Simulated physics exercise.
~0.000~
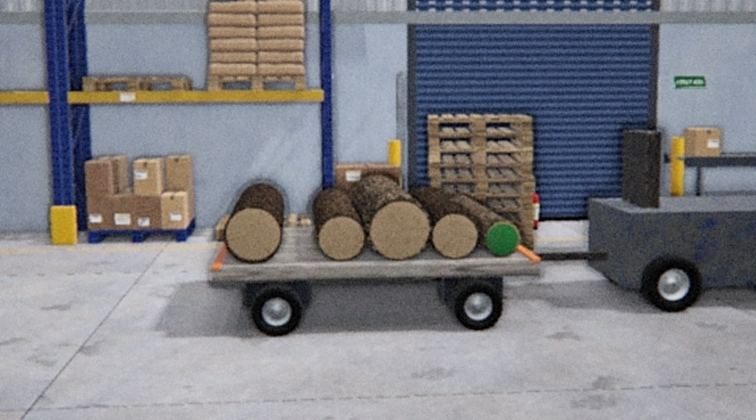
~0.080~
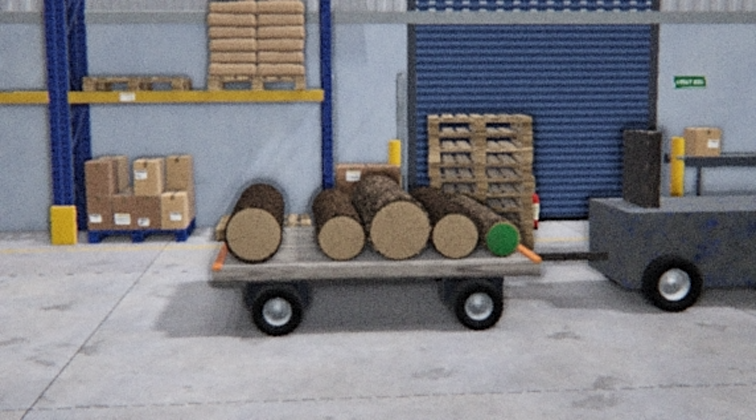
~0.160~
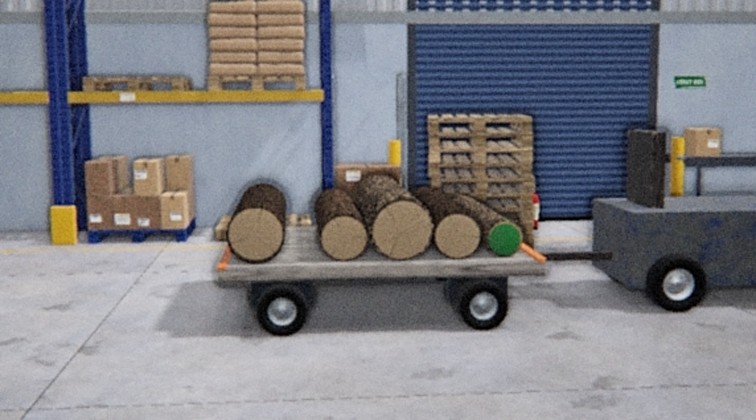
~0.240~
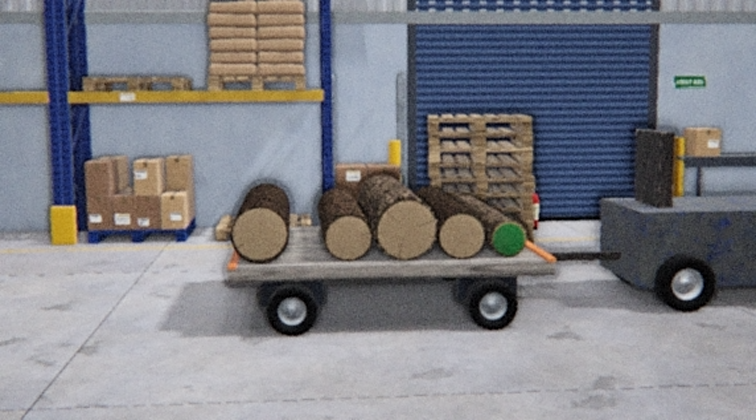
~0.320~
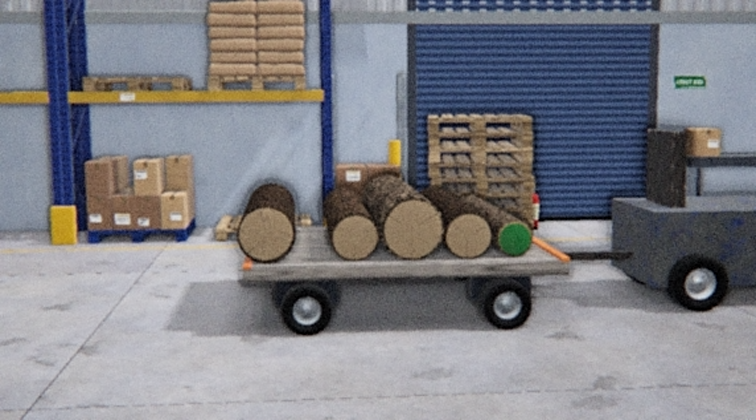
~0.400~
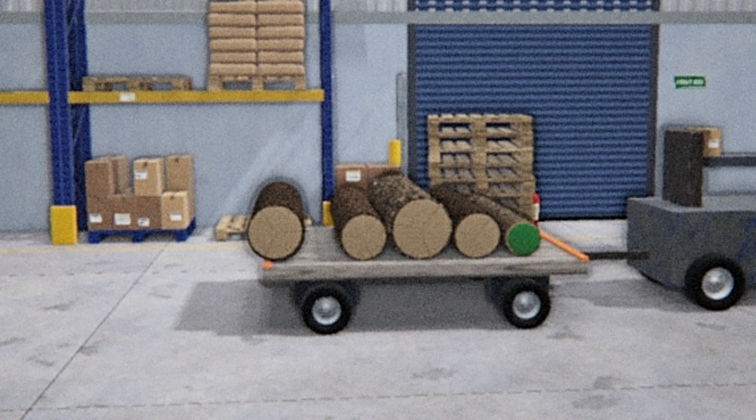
In a warehouse, a flat cart carrying five loose logs, the rightmost with a green end, stands hitched behind a grey vehicle. The cart starts rolling right and picks up speed, while the logs shift right more slowly, so the left end of the deck draws in beneath the largest gap's left-hand log.
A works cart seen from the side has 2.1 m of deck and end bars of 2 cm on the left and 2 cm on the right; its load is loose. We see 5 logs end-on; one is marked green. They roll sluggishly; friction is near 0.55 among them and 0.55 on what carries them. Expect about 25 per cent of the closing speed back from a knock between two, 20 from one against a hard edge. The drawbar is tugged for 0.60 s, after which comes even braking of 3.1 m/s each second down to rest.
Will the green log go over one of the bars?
It will not fall off.
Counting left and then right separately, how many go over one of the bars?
By side, that's 2 to the left and 0 to the right.
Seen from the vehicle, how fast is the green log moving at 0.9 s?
Speed: Approx. 0.6 m/s.
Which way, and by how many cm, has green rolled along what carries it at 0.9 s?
Green 85 left.
After 0.9 s, green is on the deck, 100 cm from the right bar, rolling left along the cart; 1 over a bar so far.
After 1.6 s, green is on the deck, 85 cm from the right bar, rolling right along the cart; 2 over a bar so far.
After 2.4 s, green is on the deck, 40 cm from the right bar, rolling right along the cart; 2 over a bar so far.
At rest (3.2 s), green is on the deck, 25 cm from the right bar; 2 over a bar so far.
